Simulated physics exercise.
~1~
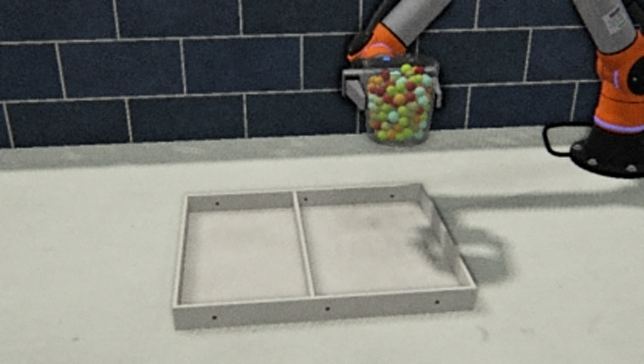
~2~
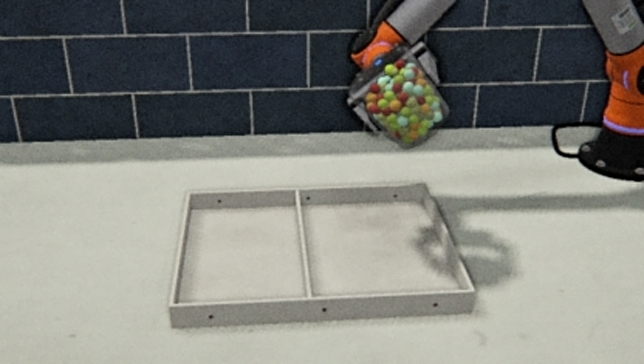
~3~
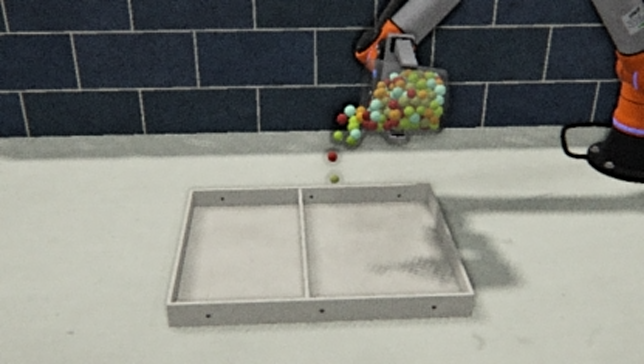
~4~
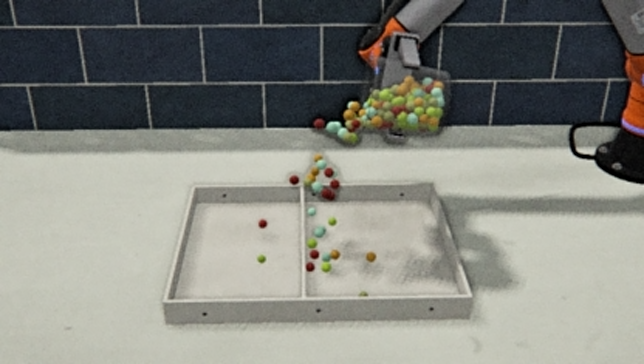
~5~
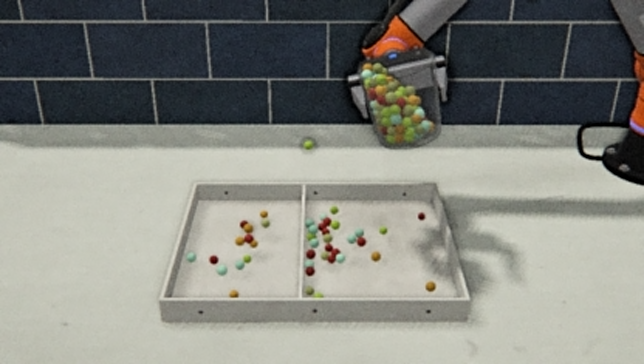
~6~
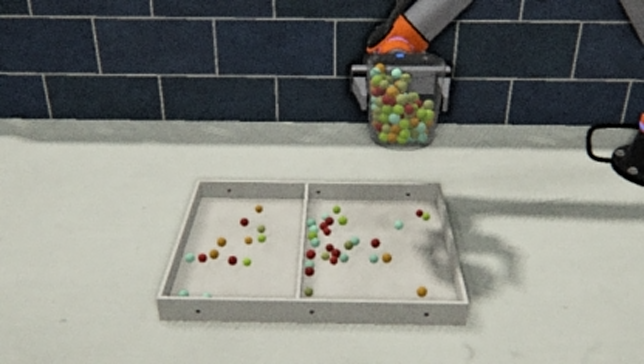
In the video, a robotic arm tips a clear container of colourful round sweets to the left, spilling some into a divided tray below, then turns it upright again. Most sweets remain in the container, while the rest lie scattered across both sections, with more in the right one.
